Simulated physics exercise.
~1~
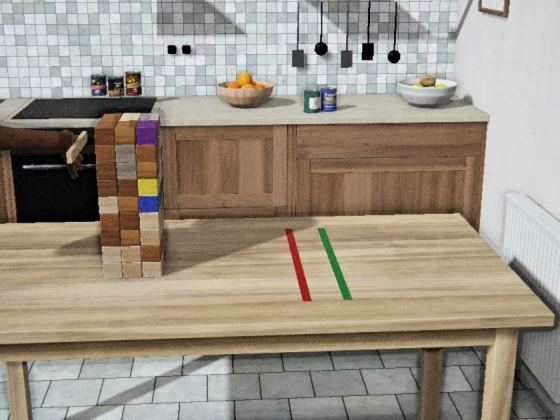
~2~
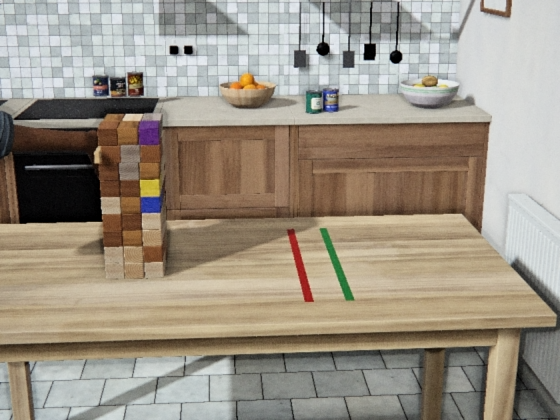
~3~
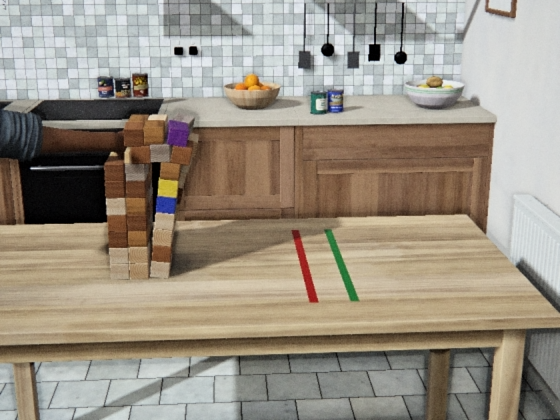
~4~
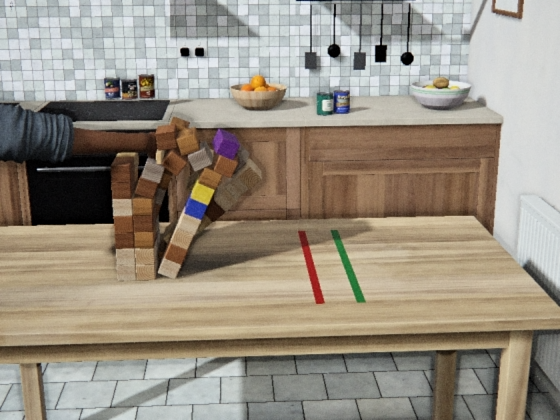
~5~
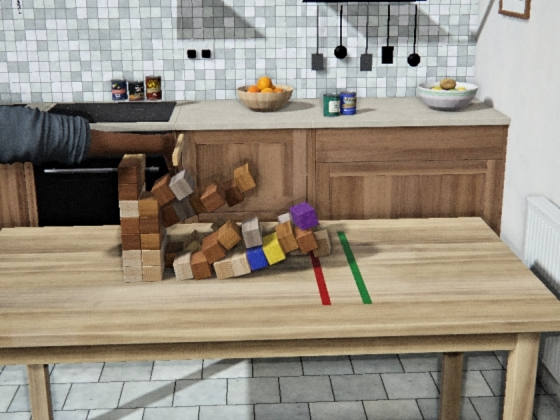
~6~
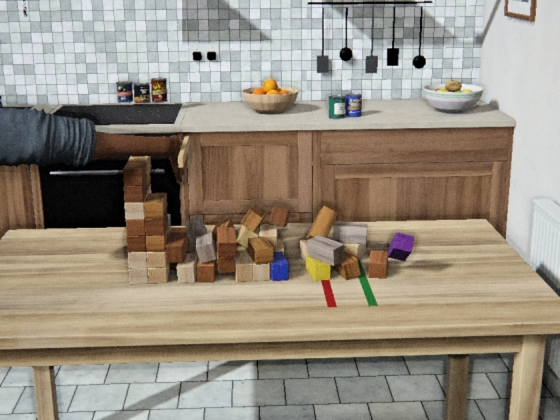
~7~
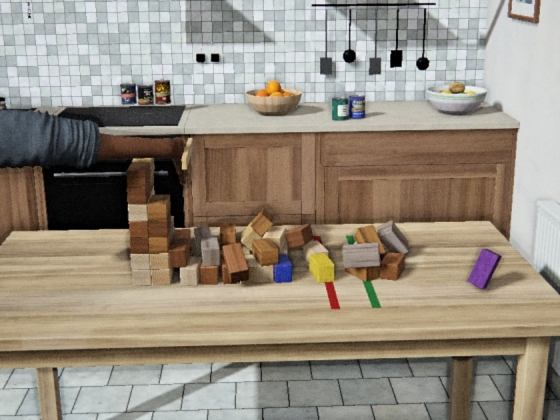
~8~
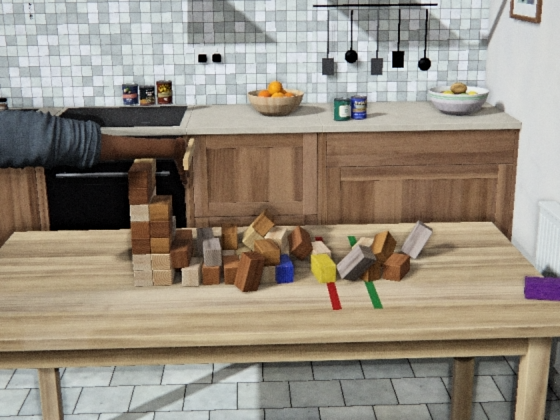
We see a hand push a tall stack of wooden blocks on a table until most of it topples rightward, scattering pieces around the red and green lines; the blue block stops short of the red line, while the purple one tumbles to the table's right end.
